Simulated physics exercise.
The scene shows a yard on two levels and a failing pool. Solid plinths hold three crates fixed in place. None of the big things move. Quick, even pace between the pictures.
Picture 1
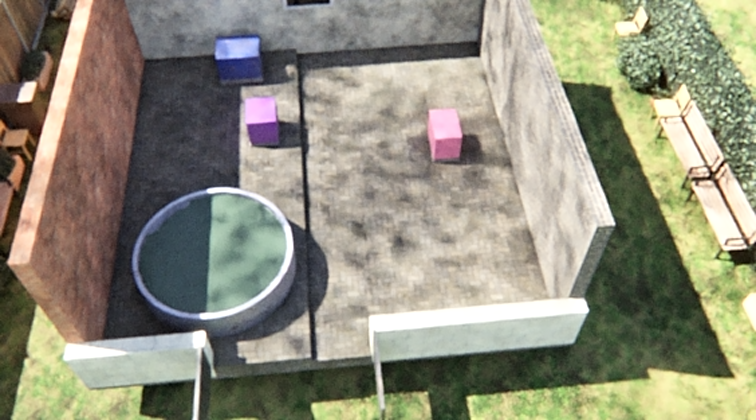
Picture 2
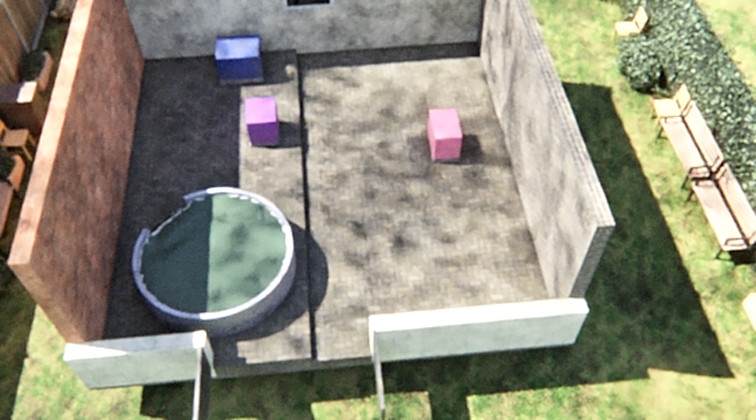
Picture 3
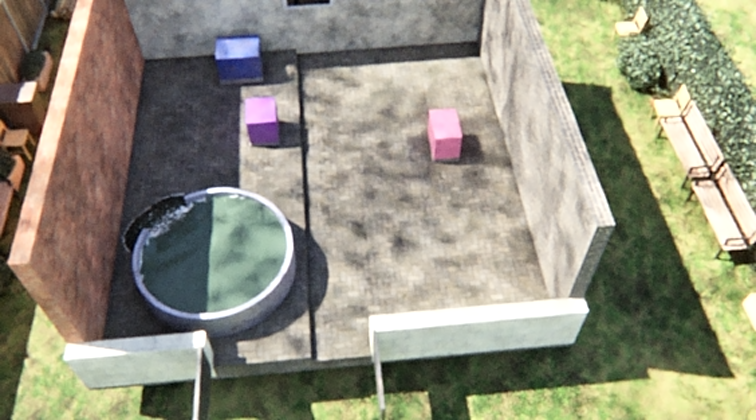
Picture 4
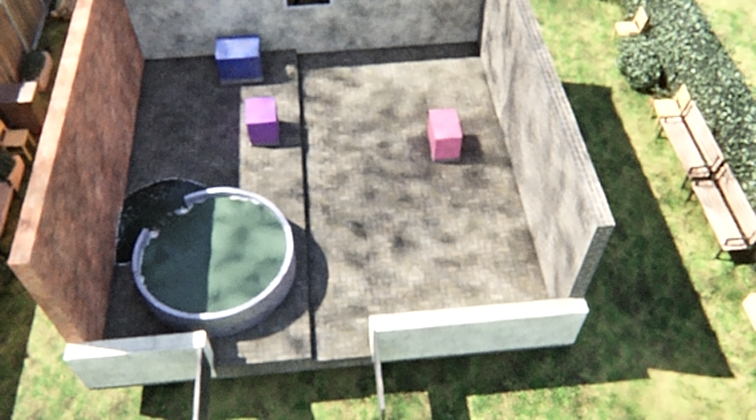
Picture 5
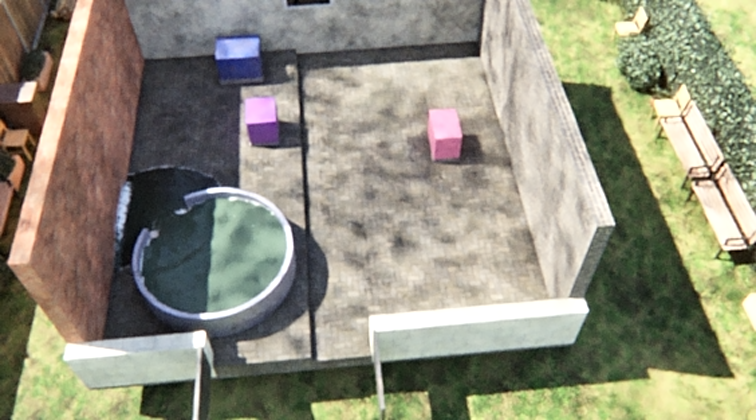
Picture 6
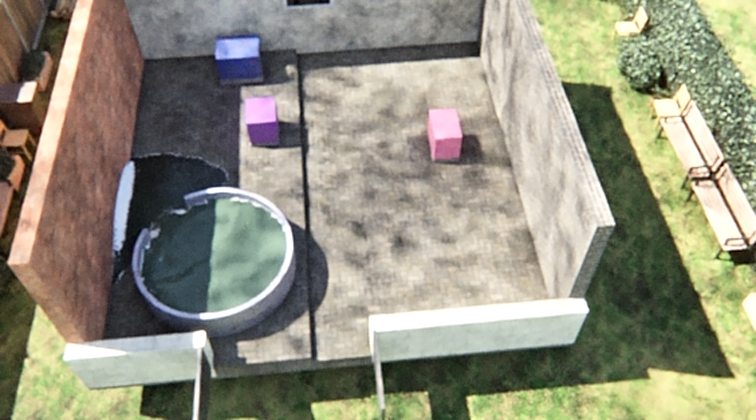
Water pours from a gap in the round pool's far side and spreads across dark paving.
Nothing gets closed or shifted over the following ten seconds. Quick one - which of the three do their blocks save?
In the end pink crate: Spared, purple crate: Reached, blue crate: Reached.
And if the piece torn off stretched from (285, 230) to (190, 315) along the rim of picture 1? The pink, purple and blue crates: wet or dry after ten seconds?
Pink crate is reached; purple crate is not reached; blue crate is not reached.
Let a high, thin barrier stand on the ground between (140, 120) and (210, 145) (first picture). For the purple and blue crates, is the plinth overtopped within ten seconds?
As I see it, purple is reached, while blue is untouched.
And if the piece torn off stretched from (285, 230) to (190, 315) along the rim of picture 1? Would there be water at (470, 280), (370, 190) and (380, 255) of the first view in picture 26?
Soaked, untouched, soaked.
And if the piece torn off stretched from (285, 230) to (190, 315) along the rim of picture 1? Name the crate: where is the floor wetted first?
First: The pink-painted one.
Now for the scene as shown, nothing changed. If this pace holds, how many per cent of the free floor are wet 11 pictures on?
It comes to 20 per cent.
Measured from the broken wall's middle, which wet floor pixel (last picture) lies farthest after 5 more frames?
I'd put it around (141, 84).
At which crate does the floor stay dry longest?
The one in pink, I reckon.
A moment on, water covers 10 % of the floor; the pink crate not reached, the purple crate not reached, the blue crate not reached.
Next, water covers 20 % of the floor; the pink crate not reached, the purple crate not reached, the blue crate water round its plinth.
Then, water covers 25 % of the floor; the pink crate not reached, the purple crate water round its plinth, the blue crate water round its plinth.
Later, water covers 45 % of the floor; the pink crate not reached, the purple crate water round its plinth, the blue crate water round its plinth.
In the end, water covers 70 % of the floor; the pink crate stayed above the water, the purple crate was topped, the blue crate was topped.
